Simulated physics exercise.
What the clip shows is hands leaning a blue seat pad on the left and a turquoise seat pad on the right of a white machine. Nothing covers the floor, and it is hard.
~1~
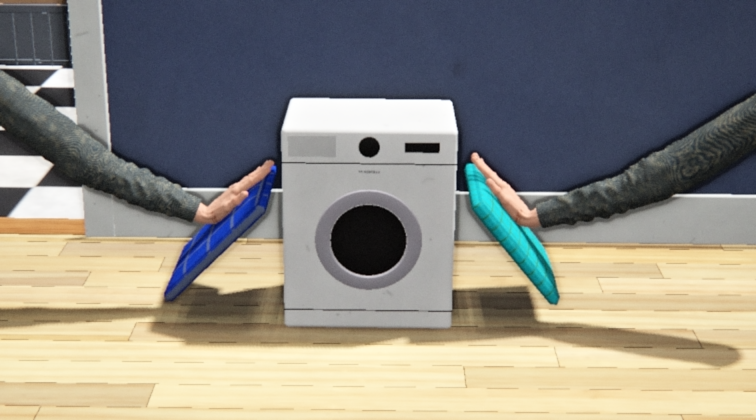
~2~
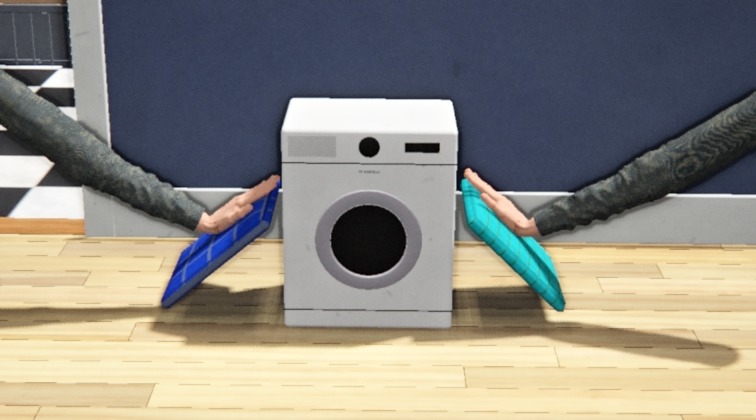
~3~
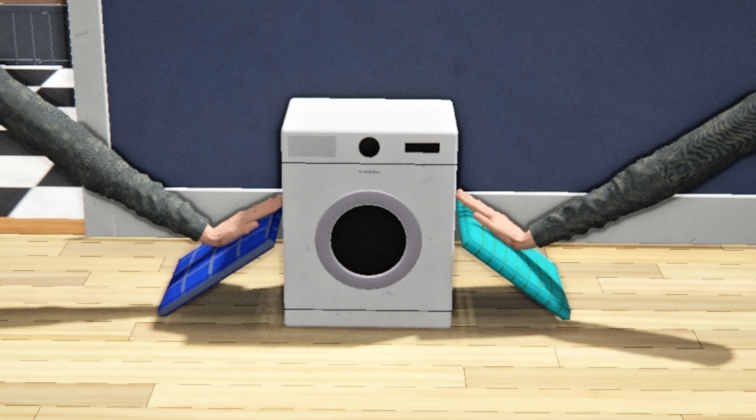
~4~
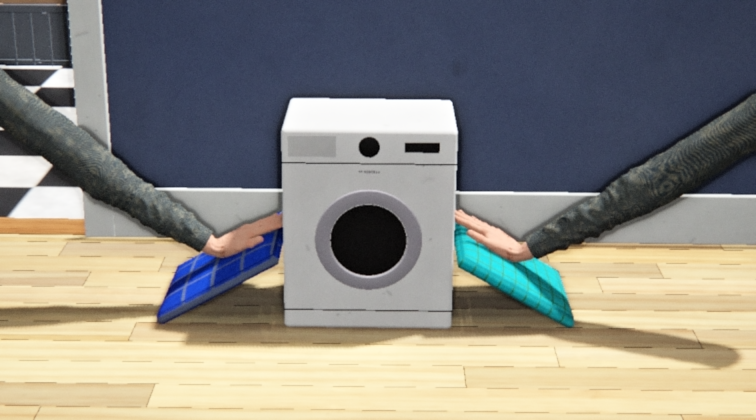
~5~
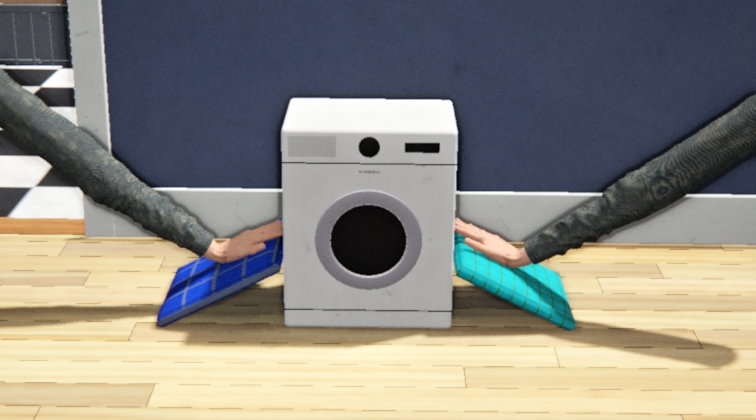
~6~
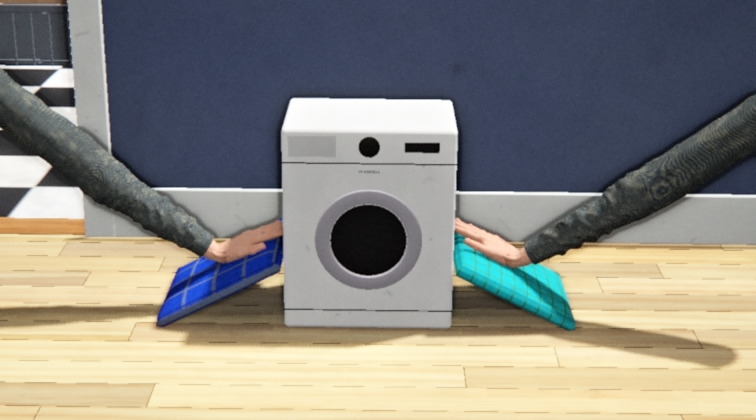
In a room with a dark blue wall and pale wooden floor, two hands press a blue pad and a turquoise pad at a steep slant on either side of a white front-loading machine. The hands lower and the pads tilt flatter, then both stay nearly still at a low slant.
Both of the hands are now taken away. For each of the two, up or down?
Blue seat pad: Down, turquoise seat pad: Down.
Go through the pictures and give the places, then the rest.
The first picture shows blue seat pad foot (169, 298), head (262, 209); turquoise seat pad foot (555, 301), head (477, 206).
The second picture shows blue seat pad foot (165, 305); turquoise seat pad foot (561, 308).
The third picture shows blue seat pad foot (162, 313); turquoise seat pad foot (567, 316).
The fourth picture shows blue seat pad foot (160, 320); turquoise seat pad foot (571, 323).
The fifth picture shows blue seat pad foot (160, 323); turquoise seat pad foot (572, 327).
The sixth picture shows blue seat pad foot (160, 323), head (277, 268), at a low slant; turquoise seat pad foot (572, 327), head (459, 271), at a low slant.
Then, 0.24 s after the last picture, blue seat pad flat on the floor near (219, 296); turquoise seat pad flat on the floor near (516, 297).
Then, 0.50 s after the last picture, blue seat pad flat on the floor near (216, 295); turquoise seat pad flat on the floor near (514, 297).
At rest, blue seat pad flat on the floor near (217, 295); turquoise seat pad flat on the floor near (514, 297). The blue seat pad slumps to the floor and the turquoise seat pad slides down flat.
